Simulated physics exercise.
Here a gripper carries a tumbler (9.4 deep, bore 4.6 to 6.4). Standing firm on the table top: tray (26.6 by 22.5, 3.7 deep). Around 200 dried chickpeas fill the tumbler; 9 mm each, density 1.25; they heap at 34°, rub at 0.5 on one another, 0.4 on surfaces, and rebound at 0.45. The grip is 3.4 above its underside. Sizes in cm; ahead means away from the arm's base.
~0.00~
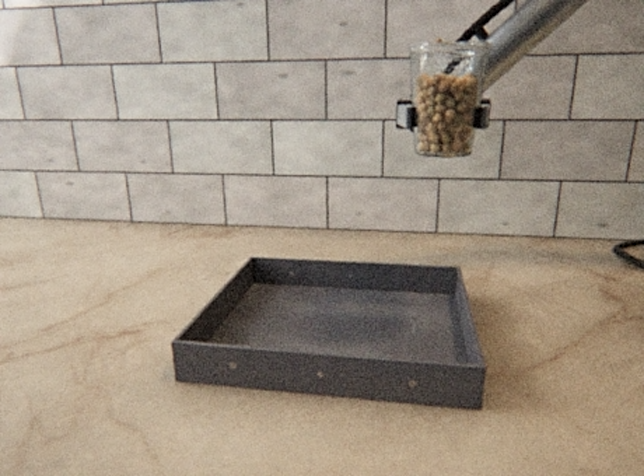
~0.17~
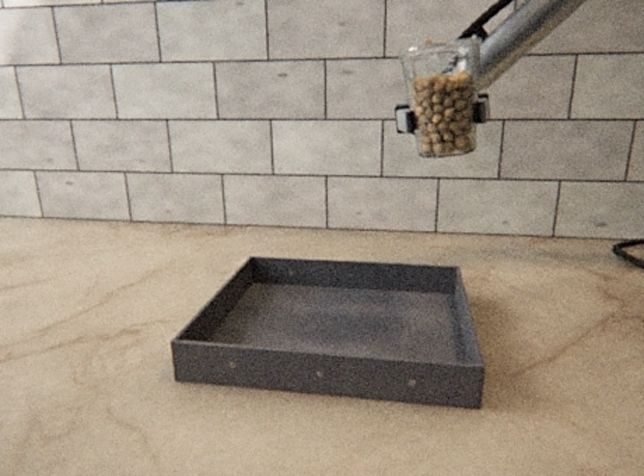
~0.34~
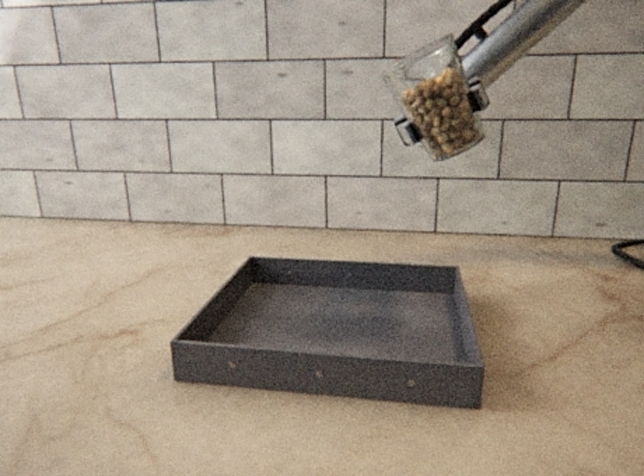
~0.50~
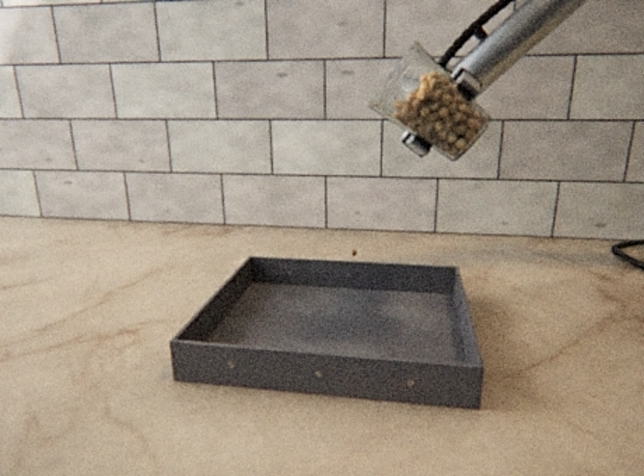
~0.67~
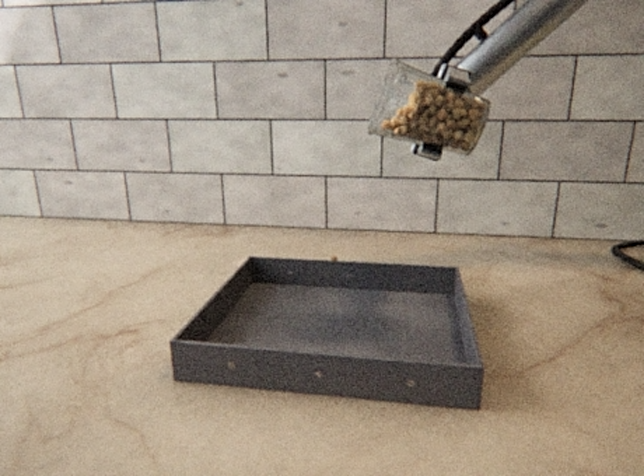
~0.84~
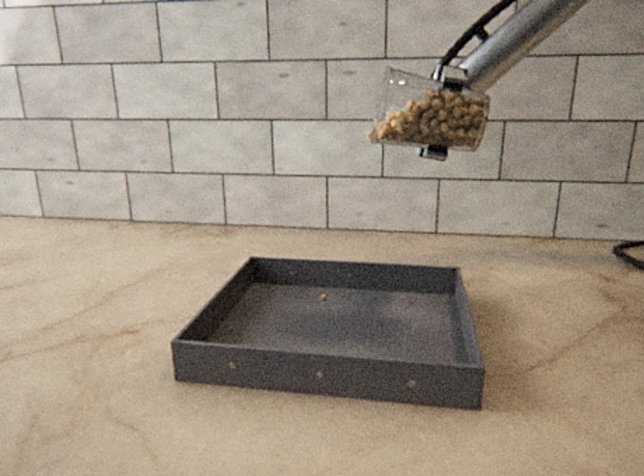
On a marble-patterned counter with a dark, shallow tray, a robotic gripper tilts a clear tumbler of chickpeas leftward until it lies nearly horizontal; the chickpeas shift toward its mouth, and a single one drops into the tray.
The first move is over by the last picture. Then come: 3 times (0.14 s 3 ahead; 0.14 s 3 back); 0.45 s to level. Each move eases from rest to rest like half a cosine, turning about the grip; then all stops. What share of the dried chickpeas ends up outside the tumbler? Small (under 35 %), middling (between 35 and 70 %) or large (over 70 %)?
A middling share, between 35 and 70 %, ends outside the tumbler.
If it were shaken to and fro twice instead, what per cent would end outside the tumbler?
It would be near 40 per cent.
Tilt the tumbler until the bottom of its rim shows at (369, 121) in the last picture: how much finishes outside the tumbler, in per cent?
About 15 per cent.
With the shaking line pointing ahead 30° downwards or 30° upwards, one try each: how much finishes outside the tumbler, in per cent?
About 30 and 55 per cent.
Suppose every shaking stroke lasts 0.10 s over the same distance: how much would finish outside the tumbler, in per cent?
It would be near 65 per cent.
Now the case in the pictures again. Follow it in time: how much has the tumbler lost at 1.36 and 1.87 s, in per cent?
In turn: 30, 50.
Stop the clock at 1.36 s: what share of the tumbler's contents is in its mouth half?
About 65 per cent.
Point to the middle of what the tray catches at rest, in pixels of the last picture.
Near (309, 325).
By 1.36 s, tilted 80° forward, highest piece 24 above the table; 142 in the tumbler, 40 in the tray, 18 in flight or on a rim.
By 1.87 s, tilted 49° forward, highest piece 25 above the table; 103 in the tray, 96 in the tumbler, 1 in flight or on a rim.
By 2.33 s, level, highest piece 25 above the table; 104 in the tray, 96 in the tumbler.
By 3.38 s, level, highest piece 25 above the table; 104 in the tray, 96 in the tumbler.
Final count, 104 in the tray, 96 in the tumbler. That is 52 % outside the tumbler.
